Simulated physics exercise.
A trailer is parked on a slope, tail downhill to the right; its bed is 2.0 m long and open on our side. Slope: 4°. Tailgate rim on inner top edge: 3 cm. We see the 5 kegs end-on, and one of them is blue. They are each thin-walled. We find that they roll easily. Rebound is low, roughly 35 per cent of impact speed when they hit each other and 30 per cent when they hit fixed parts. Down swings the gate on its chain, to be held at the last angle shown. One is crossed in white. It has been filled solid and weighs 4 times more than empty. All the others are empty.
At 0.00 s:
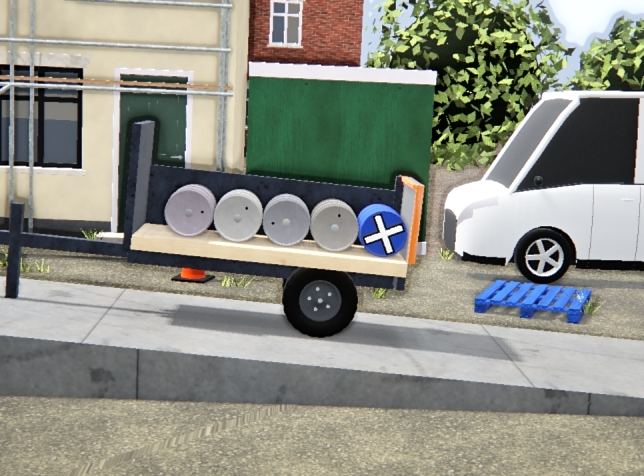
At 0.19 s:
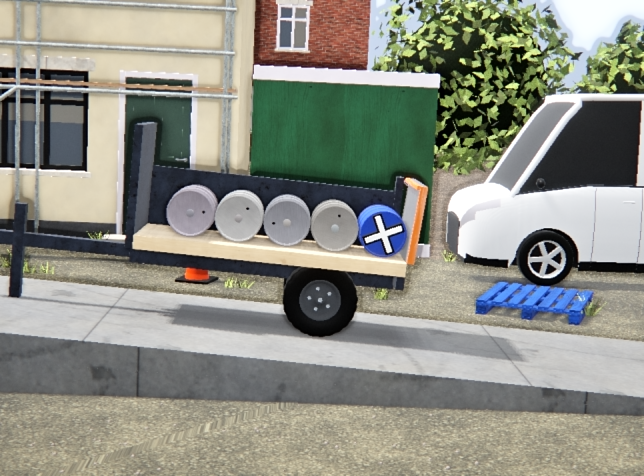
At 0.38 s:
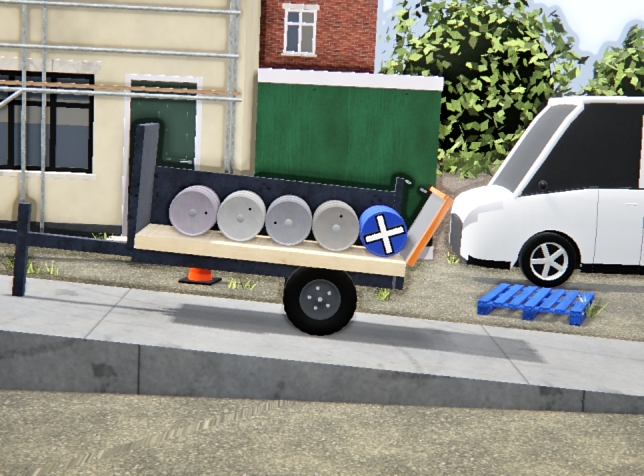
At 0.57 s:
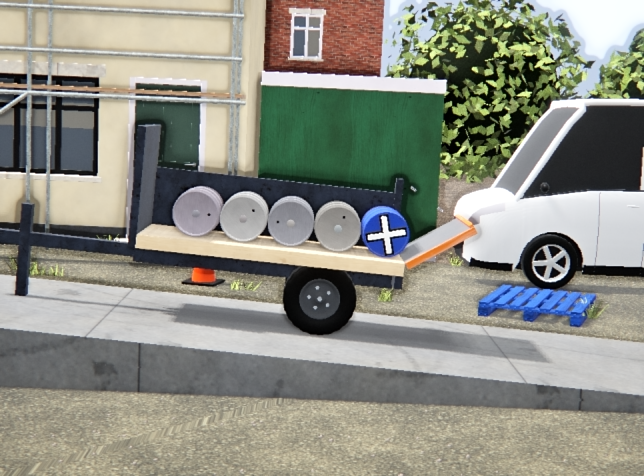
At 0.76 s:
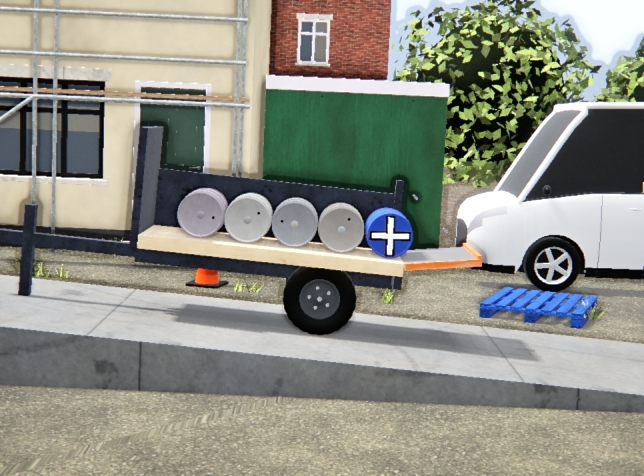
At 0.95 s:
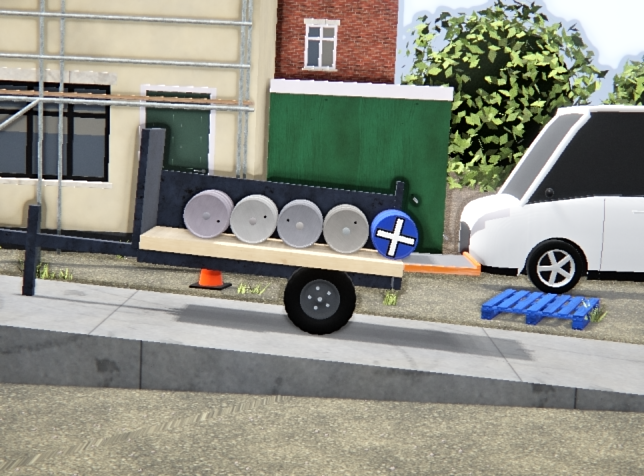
A flat trailer with a dark frame and pale wooden bed stands on a sloping grey pavement, seen side-on, before a green panel, scaffolded house and white van. Four grey drums and a blue one with a white cross sit in a row, the blue rightmost, near a blue pallet. The orange-edged tailgate swings down rightward to roughly level, the drums roll slightly right, and the view drifts gently.
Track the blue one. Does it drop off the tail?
It stays in.
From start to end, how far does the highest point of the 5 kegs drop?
The top drops by around 5 cm.
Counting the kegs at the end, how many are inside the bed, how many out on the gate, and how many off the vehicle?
Counts in the order asked: 3, 2, 0.
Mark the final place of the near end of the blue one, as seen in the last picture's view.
Look near pixel (463, 241).
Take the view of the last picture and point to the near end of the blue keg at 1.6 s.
(421, 239), roughly.
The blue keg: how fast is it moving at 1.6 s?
It's going at around 0.3 m/s.
Then, 1.6 s in, blue is on the gate, 10 cm past the hinge, rolling right; 0 of 5 are out.
Then, 2.3 s in, blue is on the gate, 35 cm past the hinge, rolling right; 0 of 5 are out.
Then, 3.1 s in, blue is on the gate, 45 cm past the hinge; 0 of 5 are out.
In the end (4.0 s), blue is on the gate, 45 cm past the hinge; 0 of 5 are out.
